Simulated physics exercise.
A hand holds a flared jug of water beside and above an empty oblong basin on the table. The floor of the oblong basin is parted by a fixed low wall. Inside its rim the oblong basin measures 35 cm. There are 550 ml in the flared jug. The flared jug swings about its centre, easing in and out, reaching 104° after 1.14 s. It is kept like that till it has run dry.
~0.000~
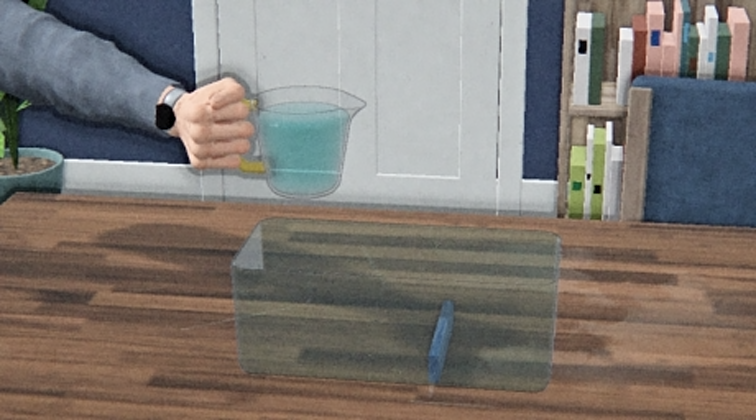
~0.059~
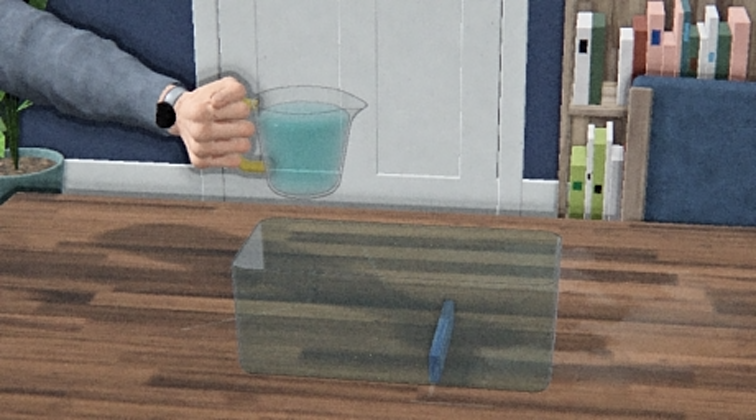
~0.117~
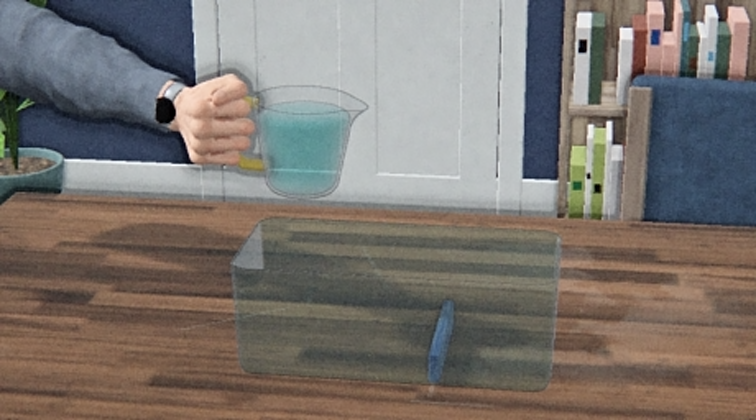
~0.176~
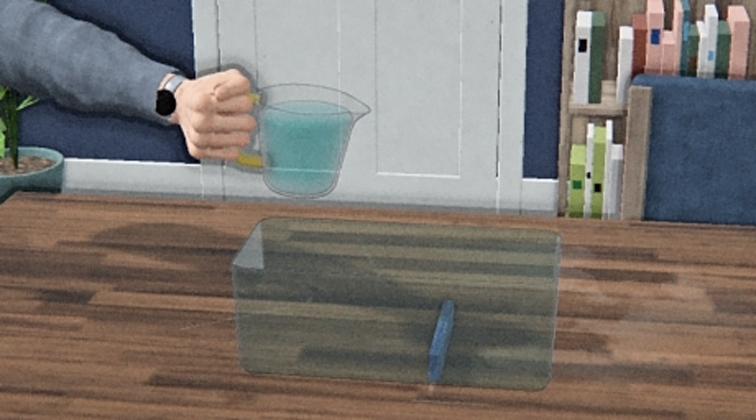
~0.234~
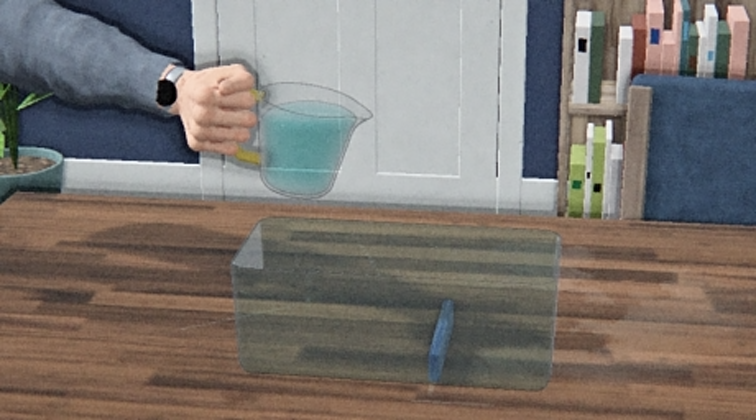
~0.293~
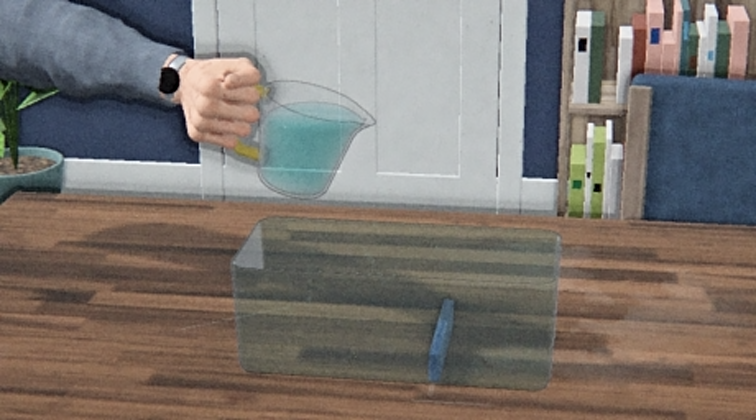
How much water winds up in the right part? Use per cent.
Roughly 18 per cent is past the wall.
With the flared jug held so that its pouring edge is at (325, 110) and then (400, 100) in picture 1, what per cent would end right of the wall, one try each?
In turn about 10 and 70 per cent.
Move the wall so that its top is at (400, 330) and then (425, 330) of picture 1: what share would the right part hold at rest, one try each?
In turn about 75 and 50 per cent.
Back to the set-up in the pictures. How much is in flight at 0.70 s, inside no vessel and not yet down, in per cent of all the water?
Some 20 per cent.
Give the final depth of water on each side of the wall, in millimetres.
Left about 14 mm, right about 6 mm.
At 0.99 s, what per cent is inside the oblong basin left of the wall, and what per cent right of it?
Near 64 on the left, 14 on the right.
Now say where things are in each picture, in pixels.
In the first frame, tilt 0°; pouring edge (366, 104); surface from (258, 111) to (351, 114); the oblong basin's rim runs from (246, 243) to (558, 260); the wall's top is at (442, 328).
In the second frame, tilt 1°; pouring edge (367, 105); surface from (259, 110) to (351, 114).
In the third frame, tilt 3°; pouring edge (368, 107); surface from (260, 109) to (352, 115).
In the fourth frame, tilt 6°; pouring edge (371, 110); surface from (262, 109) to (355, 115).
In the fifth frame, tilt 10°; pouring edge (373, 115); surface from (264, 111) to (359, 116).
In the sixth frame, tilt 16°; pouring edge (376, 122); surface from (267, 112) to (367, 119).
After 0.70 s the tilt is 70° and 63 per cent is still to pour, 12 is left of the wall and 4 right of it.
After 0.99 s the tilt is 100° and 11 per cent is still to pour, 65 is left of the wall and 14 right of it.
After 1.30 s the tilt is 104° and 0 per cent is still to pour, 81 is left of the wall and 18 right of it.
After 1.64 s the tilt is 104° and 0 per cent is still to pour, 81 is left of the wall and 18 right of it.
In the end 81 per cent lies left of the wall, 18 right of it and 1 outside.
